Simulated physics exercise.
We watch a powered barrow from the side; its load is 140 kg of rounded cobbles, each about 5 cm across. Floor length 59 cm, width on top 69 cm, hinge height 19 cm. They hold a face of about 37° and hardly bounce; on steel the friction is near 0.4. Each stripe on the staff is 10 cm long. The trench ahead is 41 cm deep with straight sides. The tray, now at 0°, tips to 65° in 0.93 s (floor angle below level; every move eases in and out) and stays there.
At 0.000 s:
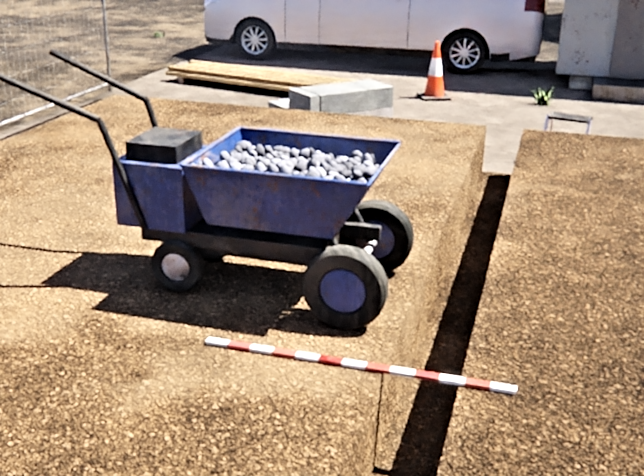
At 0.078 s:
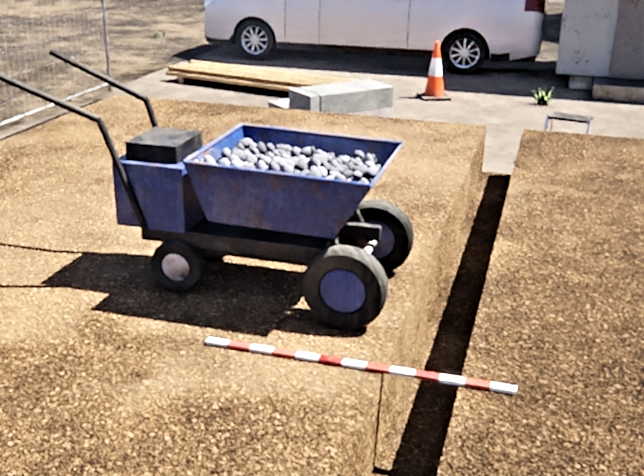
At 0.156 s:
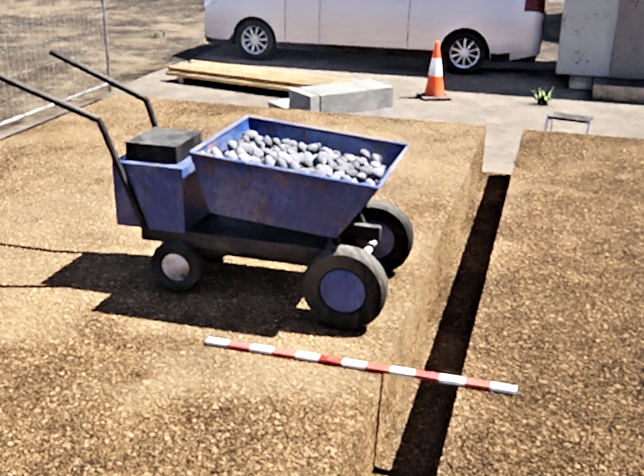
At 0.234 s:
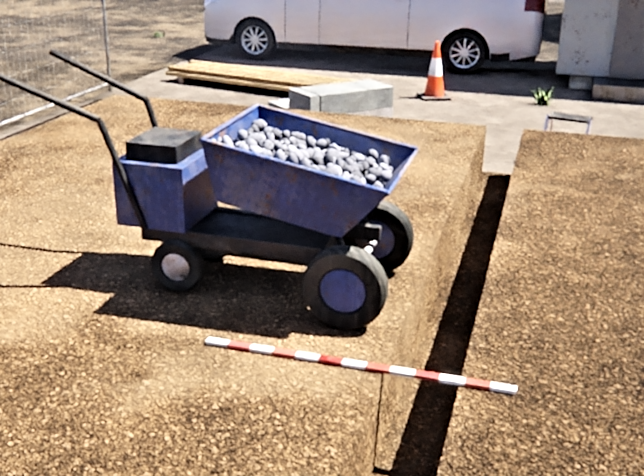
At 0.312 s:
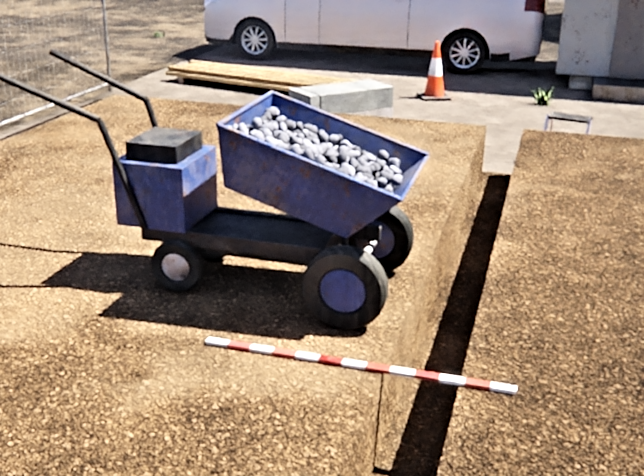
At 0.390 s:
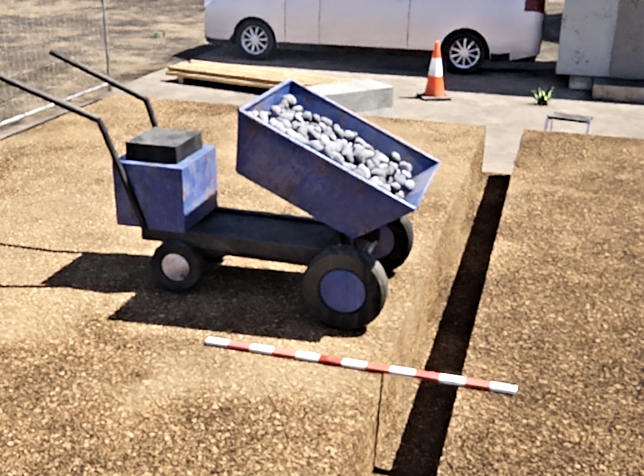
A blue powered barrow with black handles stands side-on at the left of a sunlit patch of brown gravelly ground, seen from slightly above. Grey rounded stones fill its tray, a red-and-white staff lies in front, a narrow dark trench runs to the right, and a white vehicle and orange cone stand behind. The tray tilts steadily, its left end rising and right end lowering, while the barrow's wheels and the camera stay still.
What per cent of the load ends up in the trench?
About 19 per cent.
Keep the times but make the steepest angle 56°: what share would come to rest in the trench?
Then about 10 per cent.
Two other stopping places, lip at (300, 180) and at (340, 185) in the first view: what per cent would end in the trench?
About 60 and 35 per cent.
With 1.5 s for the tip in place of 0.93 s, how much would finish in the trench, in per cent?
Then about 25 per cent.
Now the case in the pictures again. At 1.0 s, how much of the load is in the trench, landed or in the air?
Some 0 per cent.
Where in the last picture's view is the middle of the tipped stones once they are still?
Their middle is at about (520, 315).
After 0.7 s the floor is at 55°; 100 % in the tray; the foremost stones are at (452, 228).
After 1.0 s the floor is at 65°; 79 % in the tray, 2 % in the trench, 20 % past the trench; the foremost stones are at (543, 333).
After 1.4 s the floor is at 65°; 47 % in the tray, 1 % in the trench, 52 % past the trench; the foremost stones are past the picture's edge.
After 3.3 s the floor is at 65°; 26 % in the tray, 19 % in the trench, 55 % past the trench; the foremost stones are past the picture's edge.
